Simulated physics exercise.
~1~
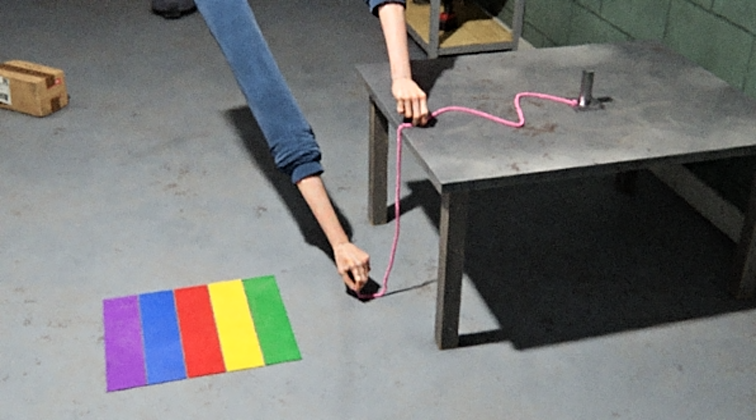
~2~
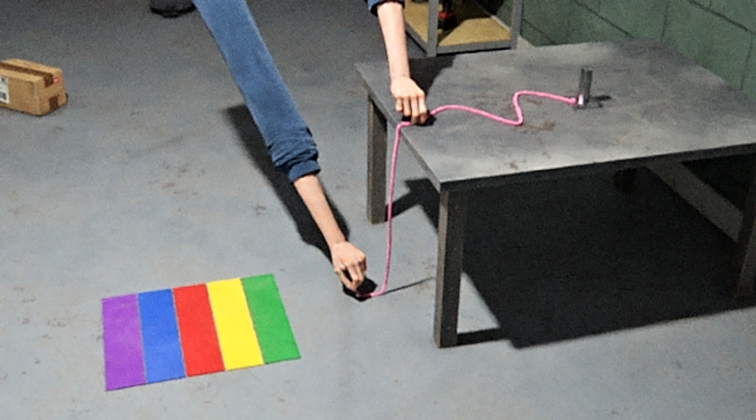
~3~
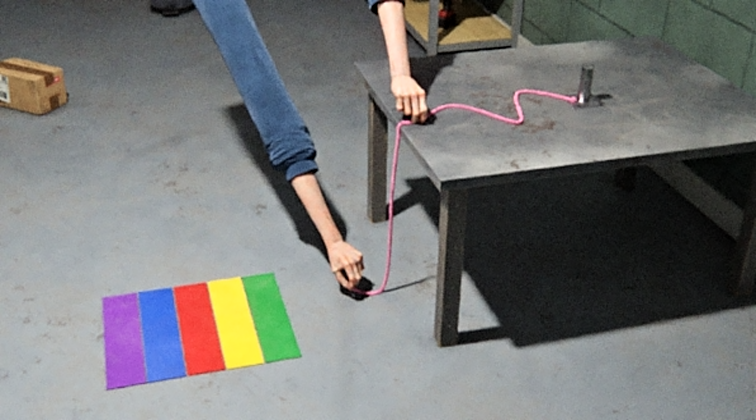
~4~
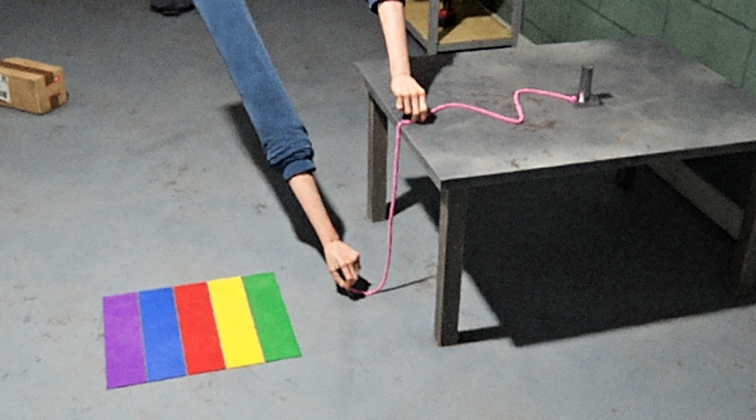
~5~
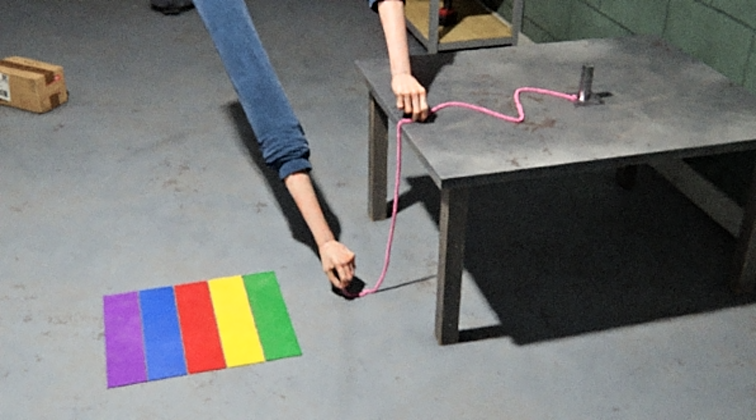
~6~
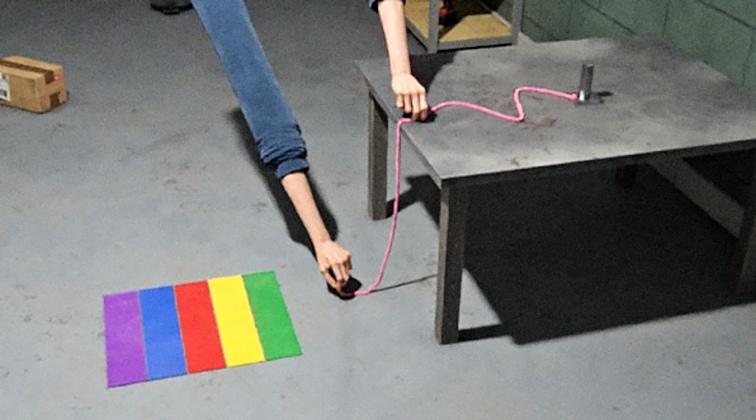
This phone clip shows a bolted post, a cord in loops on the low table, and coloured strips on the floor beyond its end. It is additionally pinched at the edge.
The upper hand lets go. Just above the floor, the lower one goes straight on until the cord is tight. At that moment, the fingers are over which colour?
Over the purple one.
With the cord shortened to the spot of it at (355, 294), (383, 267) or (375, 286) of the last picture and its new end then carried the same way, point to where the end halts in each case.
One spot per try: (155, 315), (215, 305), and (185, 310).
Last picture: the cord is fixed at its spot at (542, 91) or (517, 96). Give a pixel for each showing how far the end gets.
Approximately (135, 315) and (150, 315), respectively.
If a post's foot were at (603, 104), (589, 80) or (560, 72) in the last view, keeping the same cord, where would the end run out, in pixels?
Places per try: (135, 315); (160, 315); (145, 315).
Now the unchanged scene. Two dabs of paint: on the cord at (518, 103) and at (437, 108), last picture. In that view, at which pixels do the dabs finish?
Near (489, 109) and (365, 148).
A little later, end near (178, 311); over red.
Next, end near (141, 316); over blue.
When it is tight, end near (119, 320); over purple. The end stops over the purple strip.
